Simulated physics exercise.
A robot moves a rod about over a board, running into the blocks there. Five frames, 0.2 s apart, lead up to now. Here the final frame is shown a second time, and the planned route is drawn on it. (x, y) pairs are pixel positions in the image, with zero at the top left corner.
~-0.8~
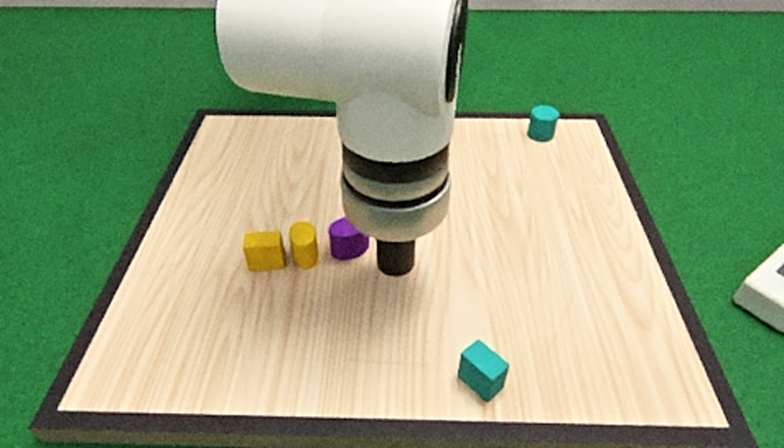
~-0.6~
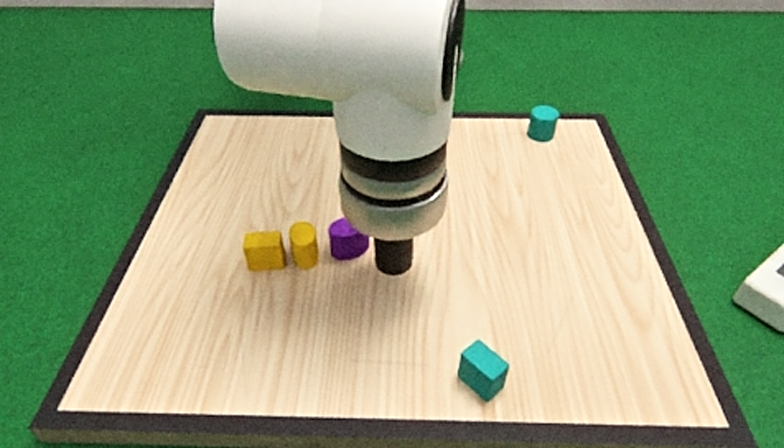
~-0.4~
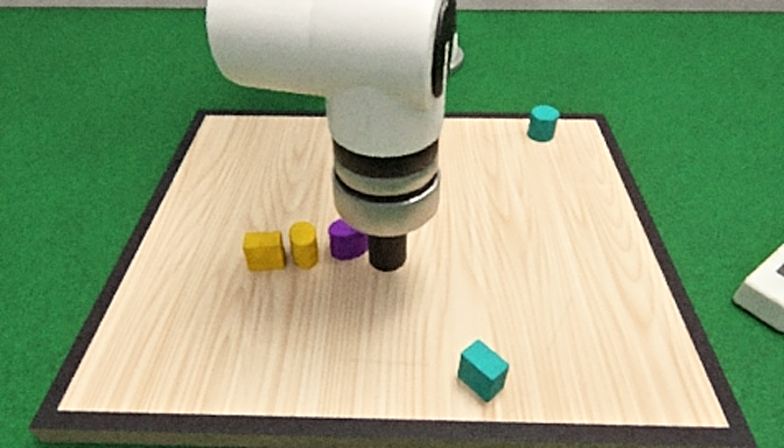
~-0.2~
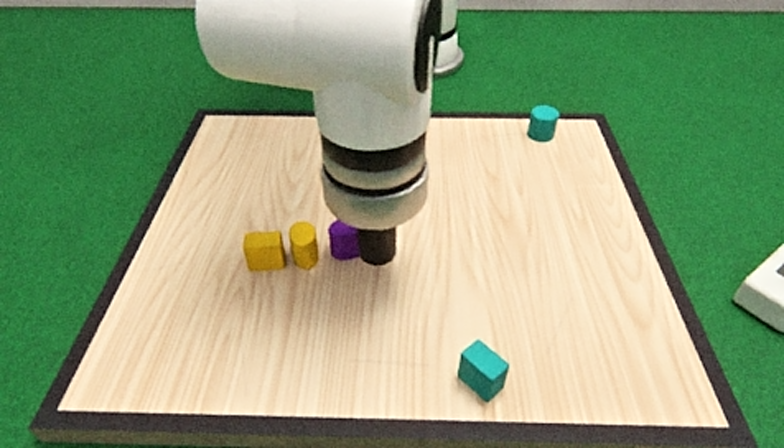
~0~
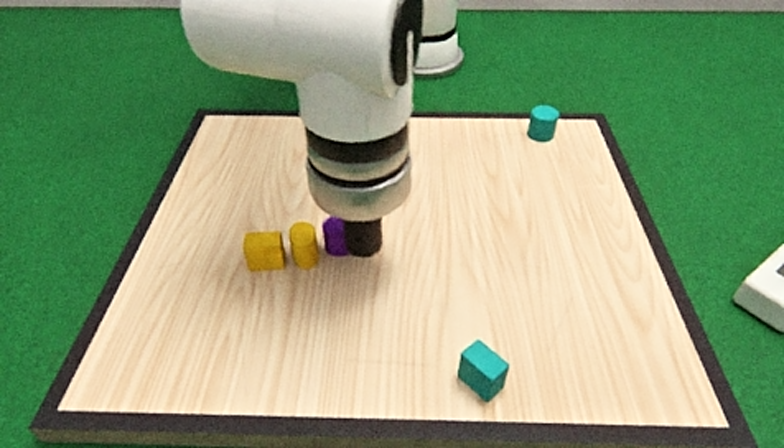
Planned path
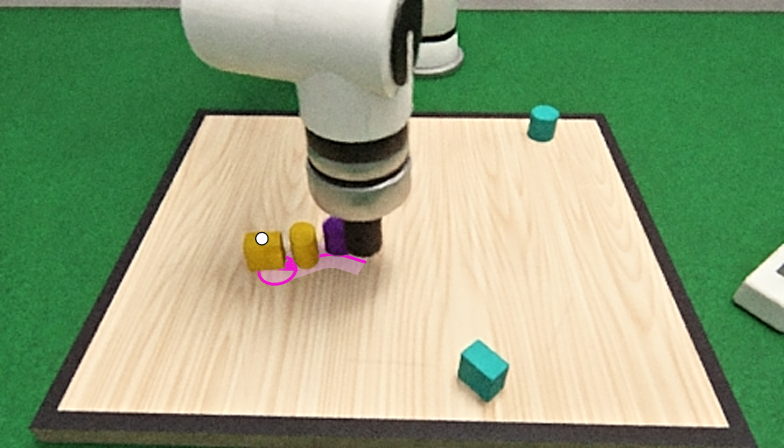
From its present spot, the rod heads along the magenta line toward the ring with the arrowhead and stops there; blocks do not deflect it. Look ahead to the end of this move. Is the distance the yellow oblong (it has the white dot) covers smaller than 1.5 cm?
Answer: No.
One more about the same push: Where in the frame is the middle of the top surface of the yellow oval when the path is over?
I'd expect the centre of its top face to be at (241, 242).
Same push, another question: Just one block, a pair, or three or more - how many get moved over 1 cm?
I'd say three or more blocks get shifted by more than about 1 cm.
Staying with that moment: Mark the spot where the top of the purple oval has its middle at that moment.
Expect it around (314, 208).
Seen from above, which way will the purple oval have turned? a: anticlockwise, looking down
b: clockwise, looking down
The answer is b.
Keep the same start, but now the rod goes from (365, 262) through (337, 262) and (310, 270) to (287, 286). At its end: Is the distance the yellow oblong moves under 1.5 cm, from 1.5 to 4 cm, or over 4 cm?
It goes a little way, 1.5 to 4 cm.
The drawn path runs from (365, 262) by way of (337, 255) and (307, 260) to (278, 270); the dot is on the yellow oblong.
On the path given first. Halfway along, rod (318, 238); yellow oblong (253, 238), turned 15° anticlockwise; yellow oval (285, 231), turned 15° clockwise; purple oval (314, 208), turned 45° clockwise.
At the end, rod (274, 253); yellow oblong (209, 242); yellow oval (241, 242), turned 35° clockwise; purple oval (314, 208), turned 45° clockwise.
